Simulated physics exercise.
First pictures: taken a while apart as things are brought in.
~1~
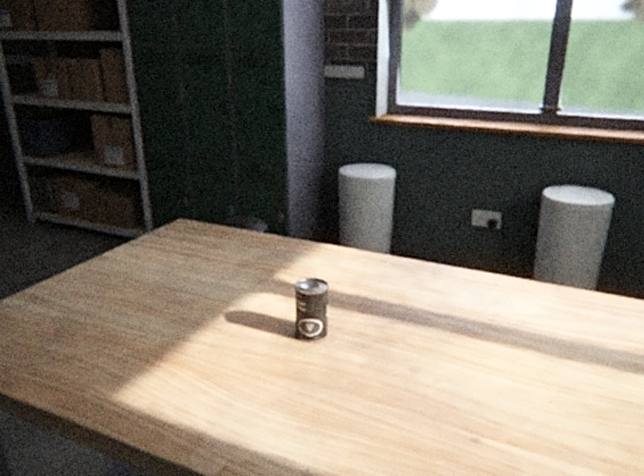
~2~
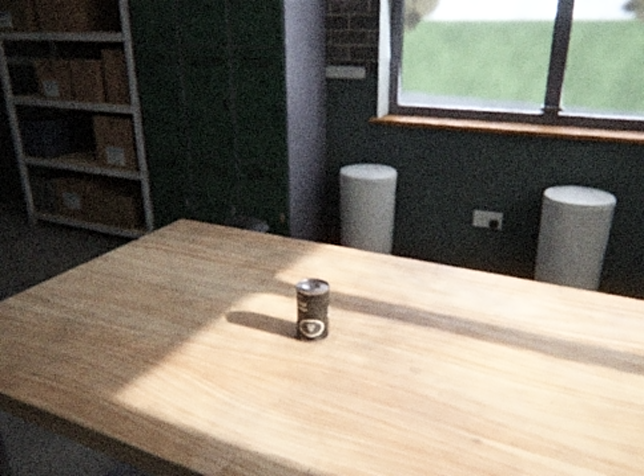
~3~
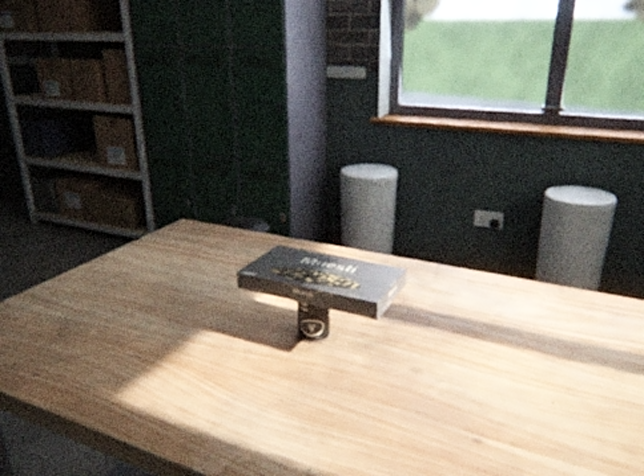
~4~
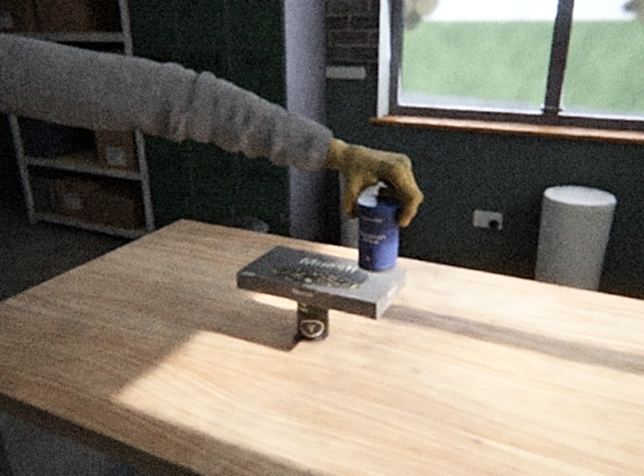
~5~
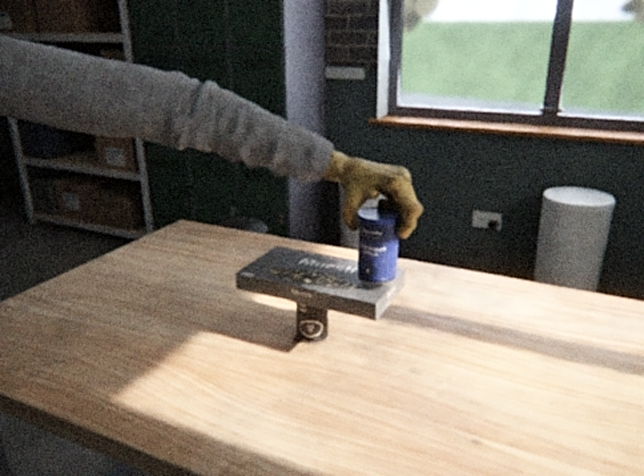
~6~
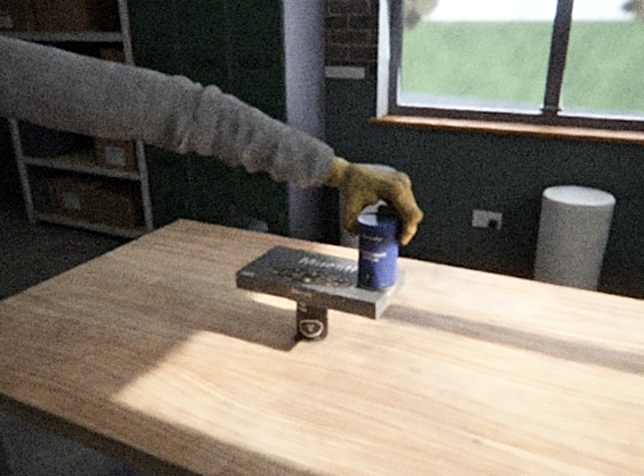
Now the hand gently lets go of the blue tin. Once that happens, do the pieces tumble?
Yes - it ends up with something fallen.
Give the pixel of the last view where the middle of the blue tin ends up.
I'd point to roughly (431, 357).
Then, 0.30 s after the last picture, blue tin now fallen; grey packet tipped 35° from how it was.
Then, 0.50 s after the last picture, grey packet tipped 63° from how it was.
At rest, fallen, blue tin; tipped over in the stack, grey packet; black tin in place. Seen from the same camera at the end, blue tin near (431, 358). The stack loses its balance.
